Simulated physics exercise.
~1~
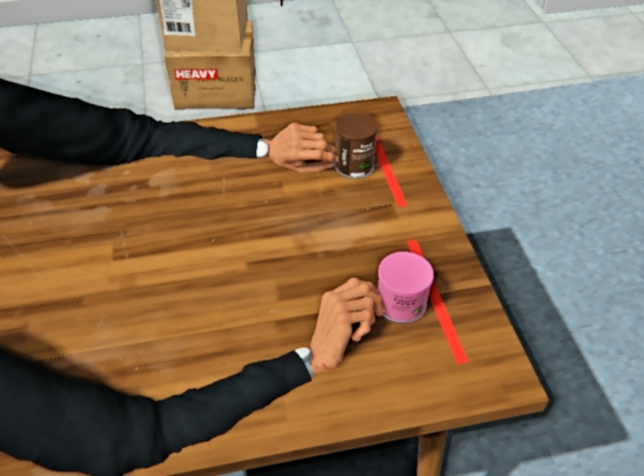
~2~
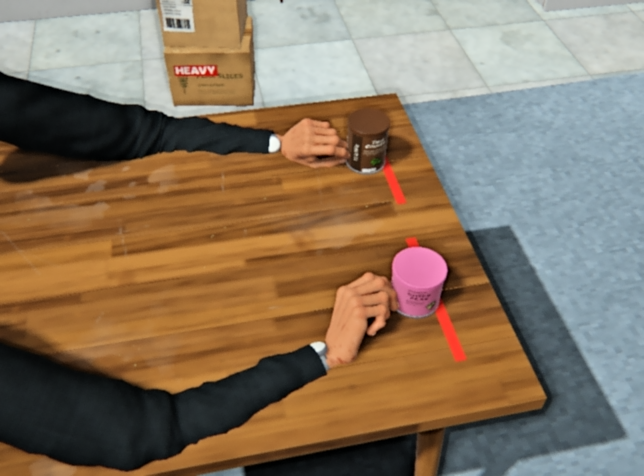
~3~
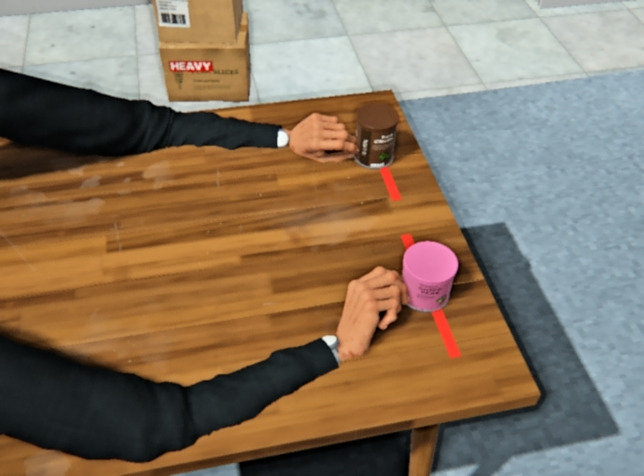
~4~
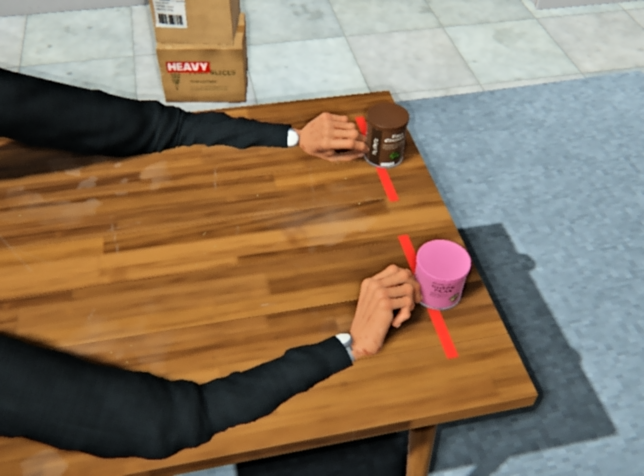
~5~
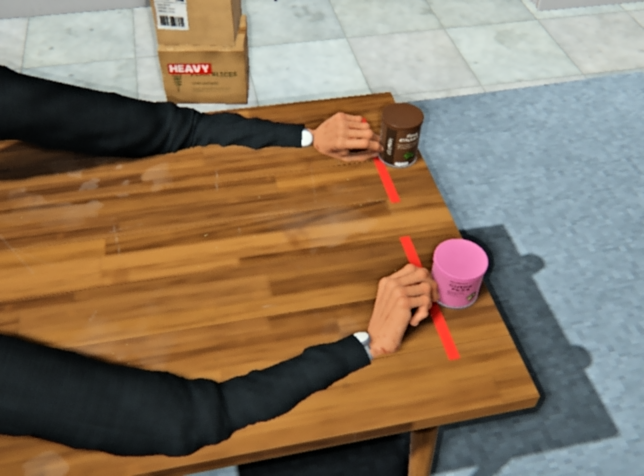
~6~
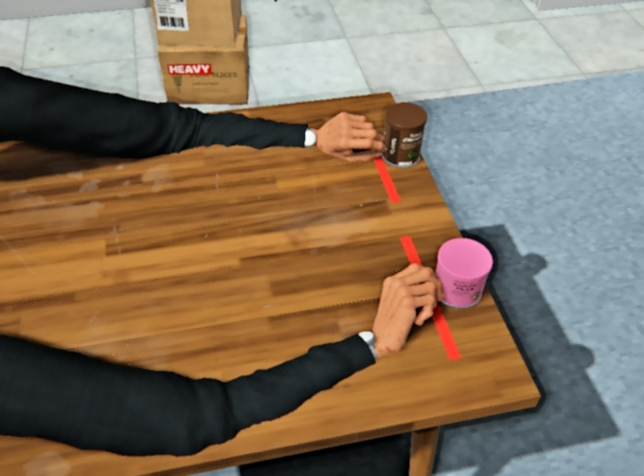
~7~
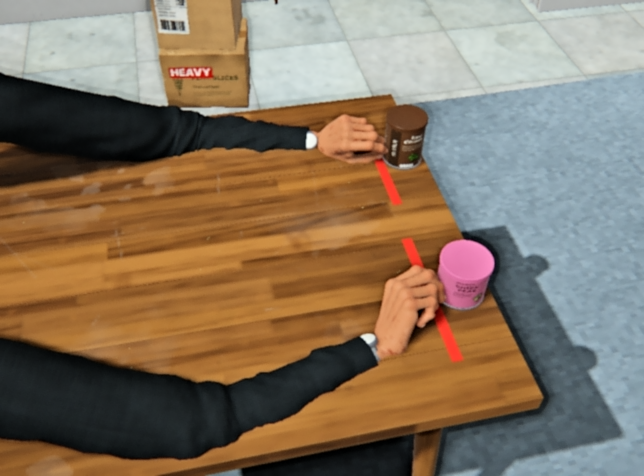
The video shows two dark-sleeved arms reaching across a wooden table, their hands pushing a pink tin and a brown pot to the right, past strips of red tape. Both containers come to rest upright near the table's edge, still on the surface.
